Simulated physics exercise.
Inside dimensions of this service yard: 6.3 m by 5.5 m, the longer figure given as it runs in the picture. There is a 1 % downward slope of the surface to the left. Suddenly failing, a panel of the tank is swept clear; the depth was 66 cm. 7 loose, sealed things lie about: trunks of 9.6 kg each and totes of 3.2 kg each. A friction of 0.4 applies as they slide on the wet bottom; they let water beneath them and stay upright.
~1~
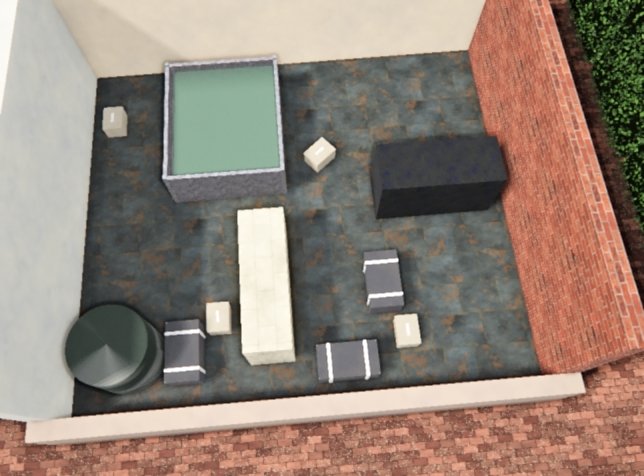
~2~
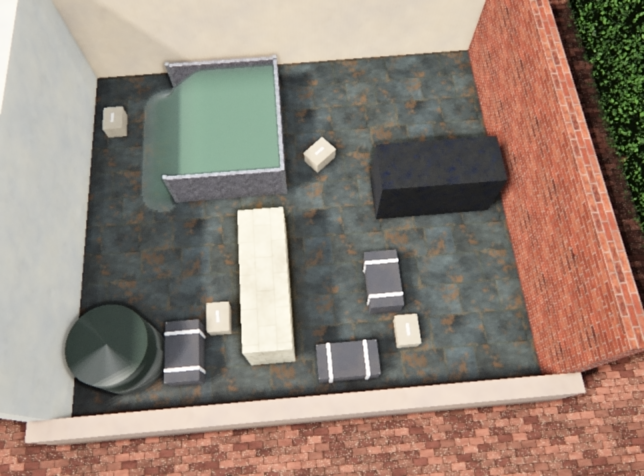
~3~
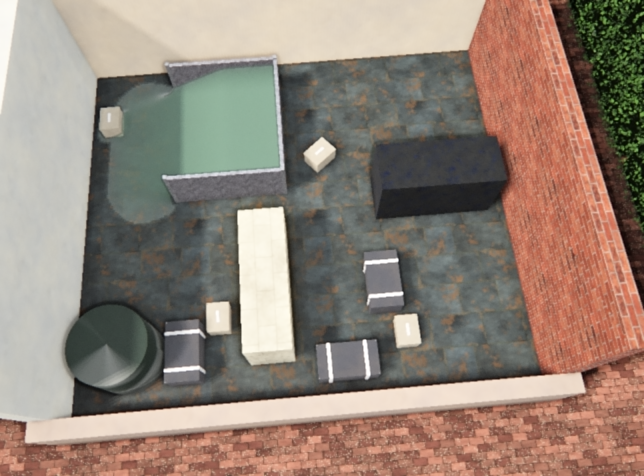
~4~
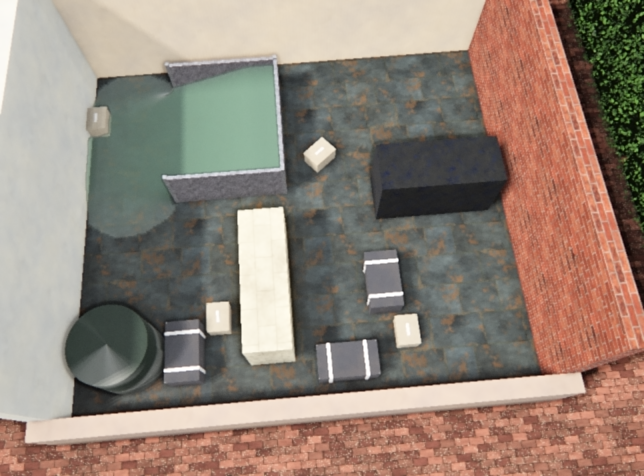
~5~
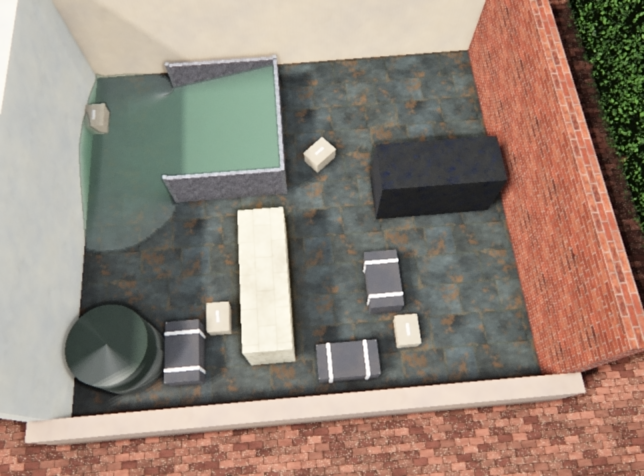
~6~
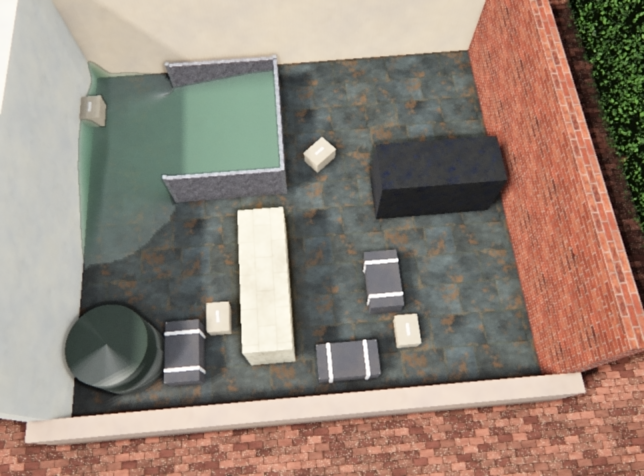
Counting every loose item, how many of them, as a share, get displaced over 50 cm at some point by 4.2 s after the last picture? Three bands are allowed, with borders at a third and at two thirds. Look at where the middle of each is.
That would be from a third to two thirds of them.
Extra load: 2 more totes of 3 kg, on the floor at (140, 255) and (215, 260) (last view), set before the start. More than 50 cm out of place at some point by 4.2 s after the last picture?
Result, in sequence: Exceeded / exceeded.
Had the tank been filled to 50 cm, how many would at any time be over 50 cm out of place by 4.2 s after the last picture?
Then the count would be 2.
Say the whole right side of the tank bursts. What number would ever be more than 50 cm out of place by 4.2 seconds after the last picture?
Then 3.
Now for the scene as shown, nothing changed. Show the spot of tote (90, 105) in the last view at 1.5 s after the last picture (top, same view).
Position: Approx. (124, 64).
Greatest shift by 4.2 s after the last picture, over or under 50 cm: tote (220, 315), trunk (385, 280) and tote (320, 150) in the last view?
Well, in that order it's not reaching it, not reaching it, not reaching it.
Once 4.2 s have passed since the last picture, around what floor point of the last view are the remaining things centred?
I'd say about (343, 258) in the last view.
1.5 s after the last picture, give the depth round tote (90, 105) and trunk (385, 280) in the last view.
Some 38 cm at the first, some 0 cm at the second.
Then, 0.4 s after the last picture 0 of 7 are over 50 cm from their spots; 1 afloat.
Then, 1.5 s after the last picture 1 of 7 are over 50 cm from their spots; 1 afloat.
Then, 2.8 s after the last picture 2 of 7 are over 50 cm from their spots; 3 afloat.
Then, 4.2 s after the last picture 4 of 7 are over 50 cm from their spots, and 4 have been at some point; 4 afloat.
